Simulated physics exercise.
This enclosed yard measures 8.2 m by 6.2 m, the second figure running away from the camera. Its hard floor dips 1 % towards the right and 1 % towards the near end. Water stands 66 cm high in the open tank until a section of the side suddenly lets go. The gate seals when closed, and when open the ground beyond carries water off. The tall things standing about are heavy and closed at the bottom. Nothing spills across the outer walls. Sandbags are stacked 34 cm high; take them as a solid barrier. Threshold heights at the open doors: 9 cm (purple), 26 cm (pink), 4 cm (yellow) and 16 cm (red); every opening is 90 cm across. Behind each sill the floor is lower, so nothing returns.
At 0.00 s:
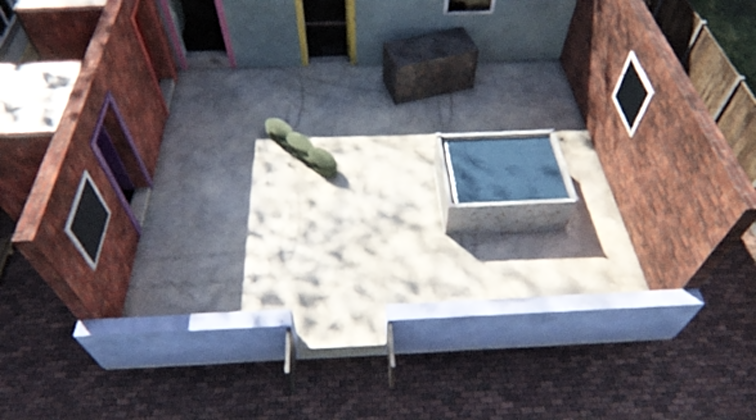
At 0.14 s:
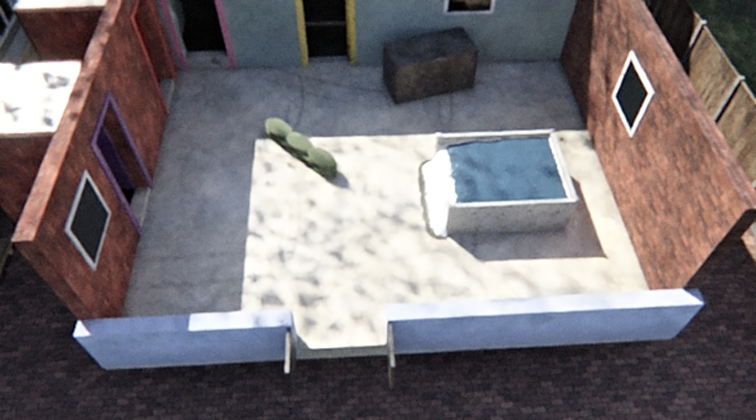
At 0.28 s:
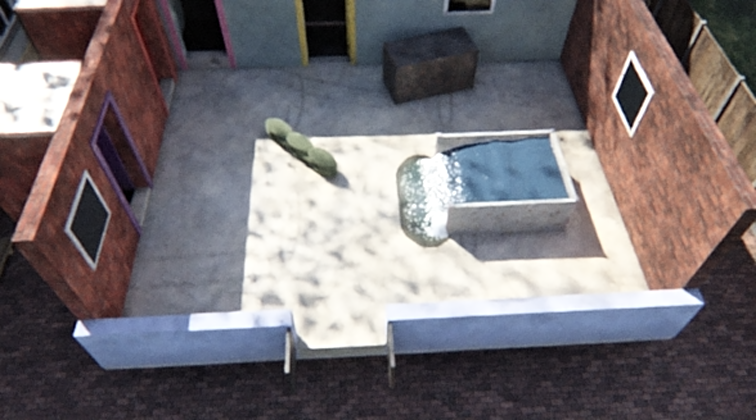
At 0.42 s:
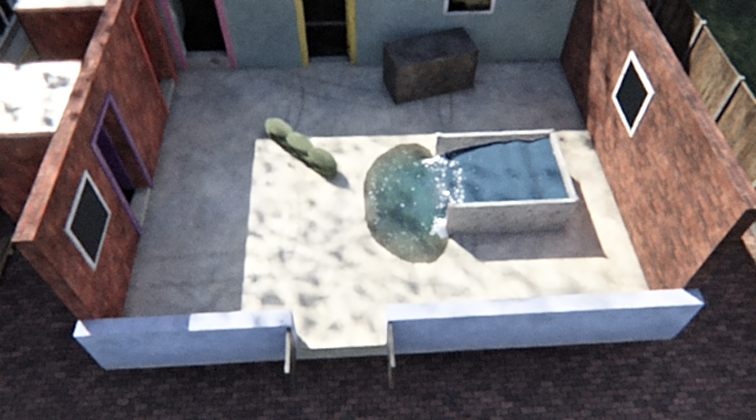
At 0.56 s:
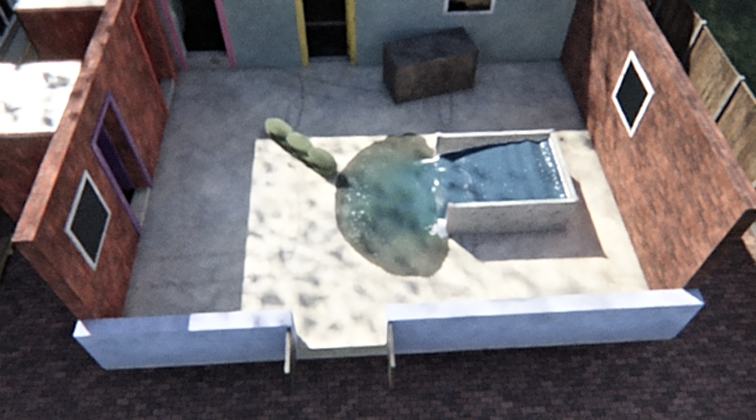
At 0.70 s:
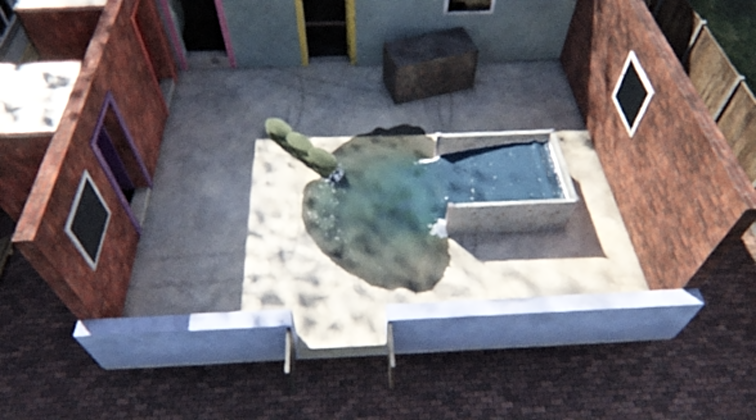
In a walled yard, water pours from an open tank's left side and spreads leftward across the floor.
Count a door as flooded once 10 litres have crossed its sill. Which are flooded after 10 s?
The water let in: At the purple door it passes the limit; at the pink door it does not reach the limit; at the yellow door it goes over the limit; at the red door it does not reach the limit.
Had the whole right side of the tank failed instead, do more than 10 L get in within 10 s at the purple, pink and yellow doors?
Then: Purple not over, pink under, yellow not over.
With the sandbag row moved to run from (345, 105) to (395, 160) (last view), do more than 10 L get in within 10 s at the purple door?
Then: Purple past it.
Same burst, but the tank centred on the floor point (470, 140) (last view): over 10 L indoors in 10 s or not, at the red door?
Then: Red past it.
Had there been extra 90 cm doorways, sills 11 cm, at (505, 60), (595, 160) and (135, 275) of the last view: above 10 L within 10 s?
In that order: Below, under, above.
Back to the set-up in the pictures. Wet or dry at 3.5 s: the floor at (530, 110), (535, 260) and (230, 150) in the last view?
In turn: Not reached, not reached, under water.
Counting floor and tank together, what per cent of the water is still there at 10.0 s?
About 84 per cent.
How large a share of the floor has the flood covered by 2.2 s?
Some 45 per cent of it.
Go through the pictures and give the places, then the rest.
Still water, 66 cm deep, in the open tank at (503, 170), in the first picture.
Water pours out at (443, 189) and has run 0.9 m, to (445, 237); typically 9 cm deep outside, 66 cm at the open tank's back, in the second picture.
Water pours out at (443, 190) and has run 1.0 m, to (420, 241); typically 10 cm deep outside, 66 cm at the open tank's back, in the third picture.
The front is at (384, 242), 1.4 m from the gap at (443, 191); 2.5 m2 of floor is under water; 65 cm left at the back of the open tank, in the fourth picture.
Water pours out at (443, 191) and has run 1.8 m, to (344, 226); typically 7 cm deep outside, 59 cm at the open tank's back, in the fifth picture.
The front is at (308, 217), 2.4 m from the gap at (443, 191); 5.6 m2 of floor is under water; 55 cm left at the back of the open tank, in the sixth picture.
After 1.4 s water covers 30 % of the floor and is deepest (26 cm) near (336, 183); purple door not reached, pink door not reached, yellow door not reached, red door not reached.
After 2.2 s water covers 45 % of the floor and is deepest (26 cm) near (345, 175); purple door 16 cm at the sill, 15 L in, pink door not reached, yellow door not reached, red door not reached.
After 3.5 s water covers 50 % of the floor and is deepest (26 cm) near (117, 342); purple door 13 cm at the sill, 47 L in, pink door 8 cm at the sill, 0 L in, yellow door 6 cm at the sill, 2 L in, red door 5 cm at the sill, 0 L in.
After 6.0 s water covers 60 % of the floor and is deepest (16 cm) near (277, 149); purple door 6 cm at the sill, 55 L in, pink door 6 cm at the sill, 0 L in, yellow door 5 cm at the sill, 17 L in, red door 6 cm at the sill, 0 L in.
After 10.0 s water covers 80 % of the floor and is deepest (11 cm) near (434, 64); purple door 4 cm at the sill, 55 L in, pink door 2 cm at the sill, 0 L in, yellow door 4 cm at the sill, 22 L in, red door 2 cm at the sill, 0 L in.
